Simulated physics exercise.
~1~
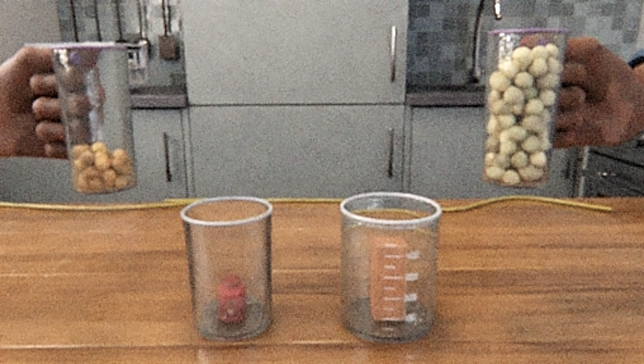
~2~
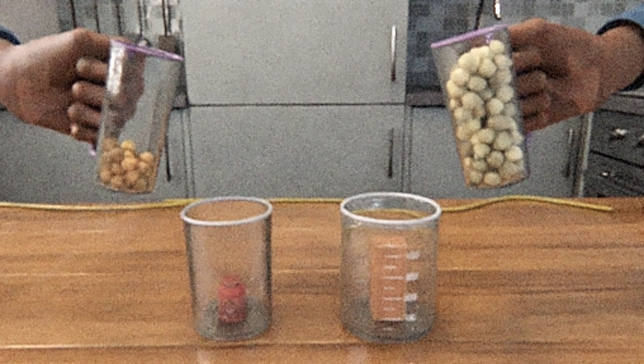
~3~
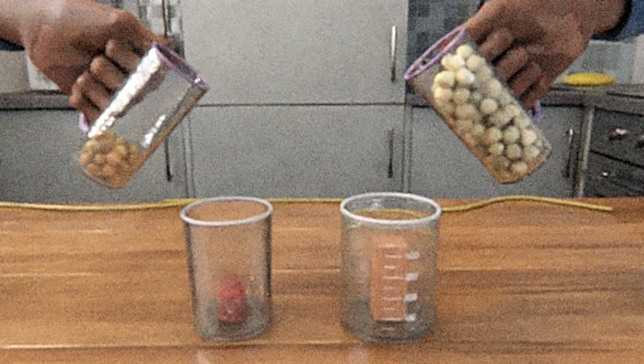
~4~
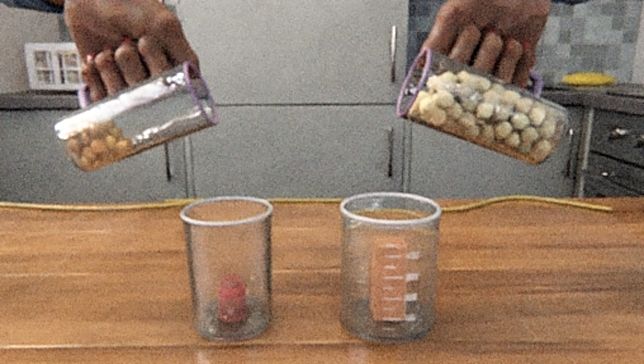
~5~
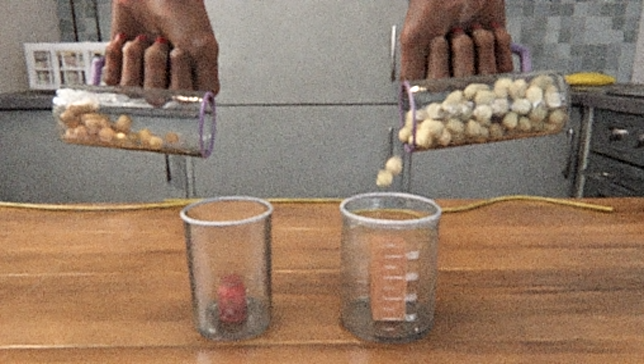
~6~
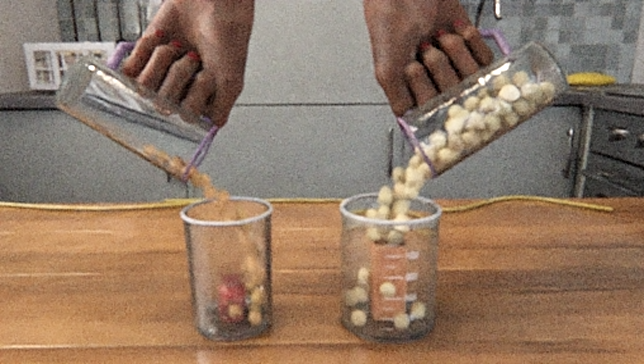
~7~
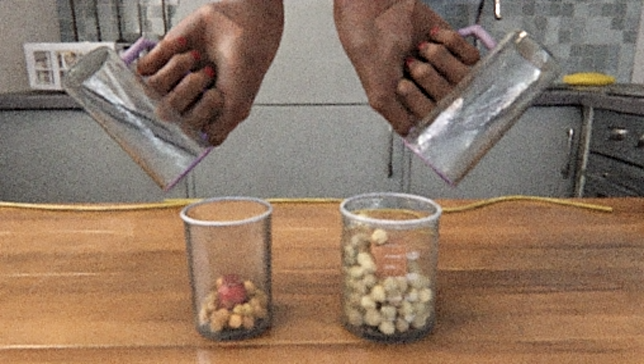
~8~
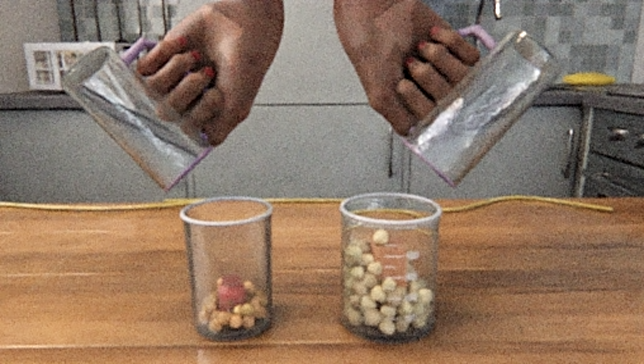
Two hands hold clear, purple-rimmed cups above a wooden kitchen table, seen from the front, the left cup holding a little orange-tan stuff and the right one nearly full of pale round pieces. Below stand a clear glass with a small red object inside and, to its right, a marked beaker with an orange block. The hands tilt the cups inward onto their sides, and a few pale pieces drop first on the right. Both cups then tip further and empty. The left glass ends nearly empty, its red object showing, while the right beaker ends about two thirds full, its block still showing.
